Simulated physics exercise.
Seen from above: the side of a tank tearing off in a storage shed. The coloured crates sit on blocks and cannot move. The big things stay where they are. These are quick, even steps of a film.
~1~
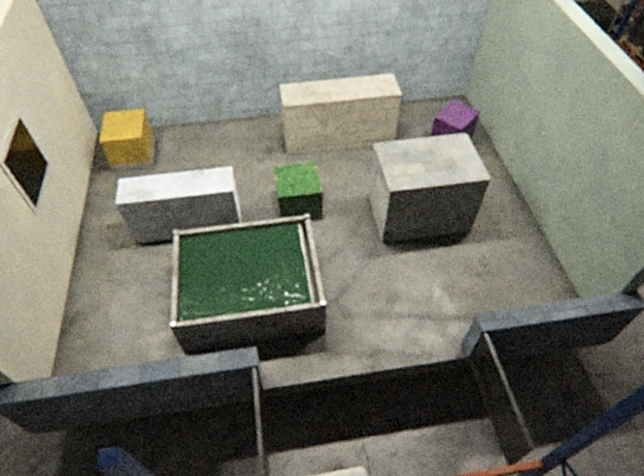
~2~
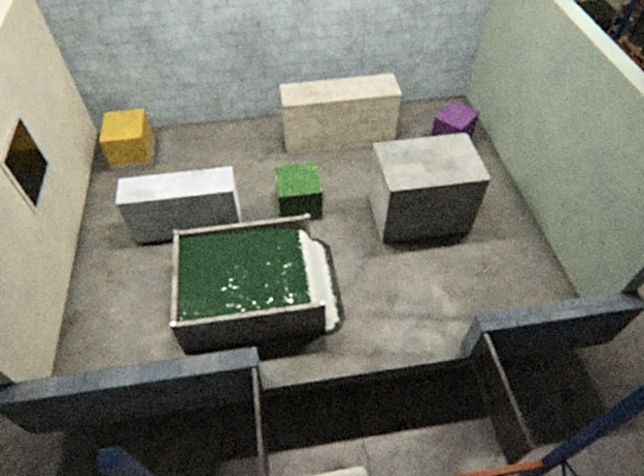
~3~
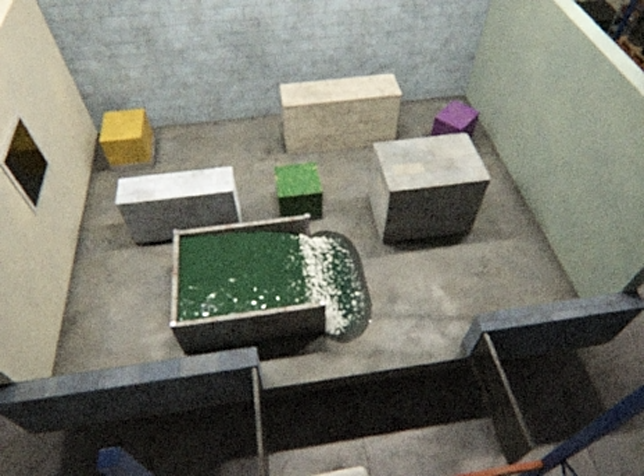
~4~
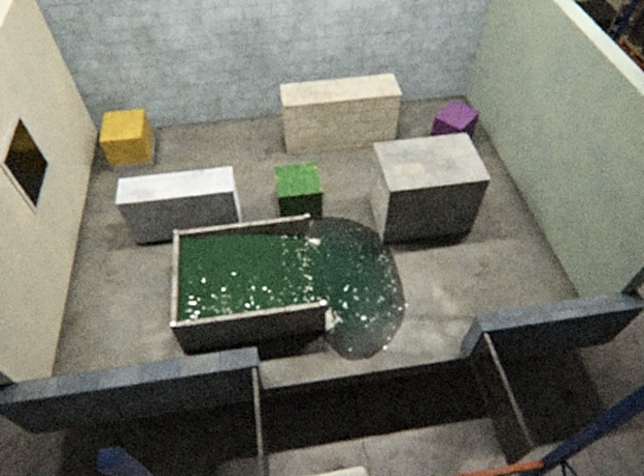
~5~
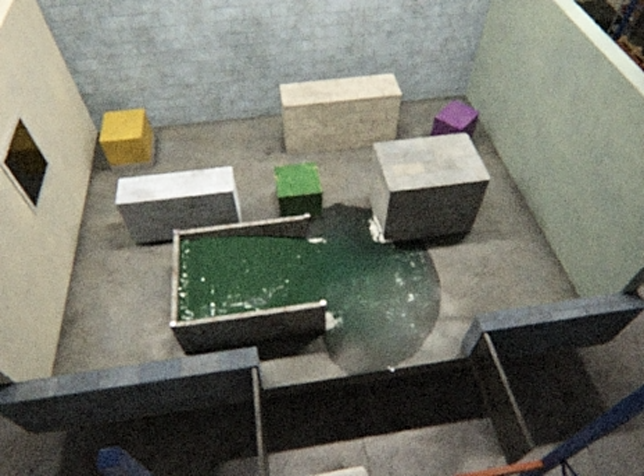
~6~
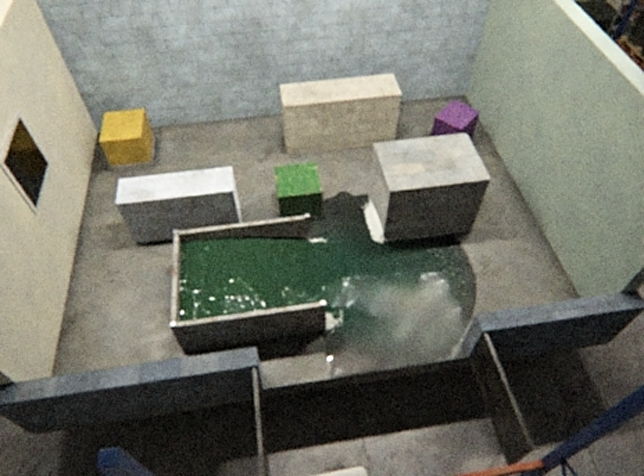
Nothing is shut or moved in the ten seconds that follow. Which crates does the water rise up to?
In the end: The purple crate is soaked; the green crate is soaked; the yellow crate keeps dry.
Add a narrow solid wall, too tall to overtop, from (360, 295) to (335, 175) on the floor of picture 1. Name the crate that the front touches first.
That is the green one.
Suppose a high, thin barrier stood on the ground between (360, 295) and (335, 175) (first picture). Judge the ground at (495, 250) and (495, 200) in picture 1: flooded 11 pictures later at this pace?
One after the other: Under water, dry.
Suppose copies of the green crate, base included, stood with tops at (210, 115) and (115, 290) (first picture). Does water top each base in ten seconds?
In turn: Is soaked, escapes it.
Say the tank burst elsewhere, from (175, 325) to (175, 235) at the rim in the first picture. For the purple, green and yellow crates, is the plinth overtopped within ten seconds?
In short: The purple one stays dry; the green one gets wet; the yellow one is wetted.
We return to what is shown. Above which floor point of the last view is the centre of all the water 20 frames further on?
Close to (414, 247).
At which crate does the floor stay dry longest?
Last comes the yellow-painted one.
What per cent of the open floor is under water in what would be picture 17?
Roughly 35 per cent.
A moment on, water covers 25 % of the floor; the purple crate not reached, the green crate water round its plinth, the yellow crate not reached.
Next, water covers 35 % of the floor; the purple crate not reached, the green crate water round its plinth, the yellow crate not reached.
Then, water covers 45 % of the floor; the purple crate water round its plinth, the green crate water round its plinth, the yellow crate not reached.
Later, water covers 65 % of the floor; the purple crate water round its plinth, the green crate water round its plinth, the yellow crate water round its plinth.
In the end, water covers 85 % of the floor; the purple crate was topped, the green crate was topped, the yellow crate stayed above the water.
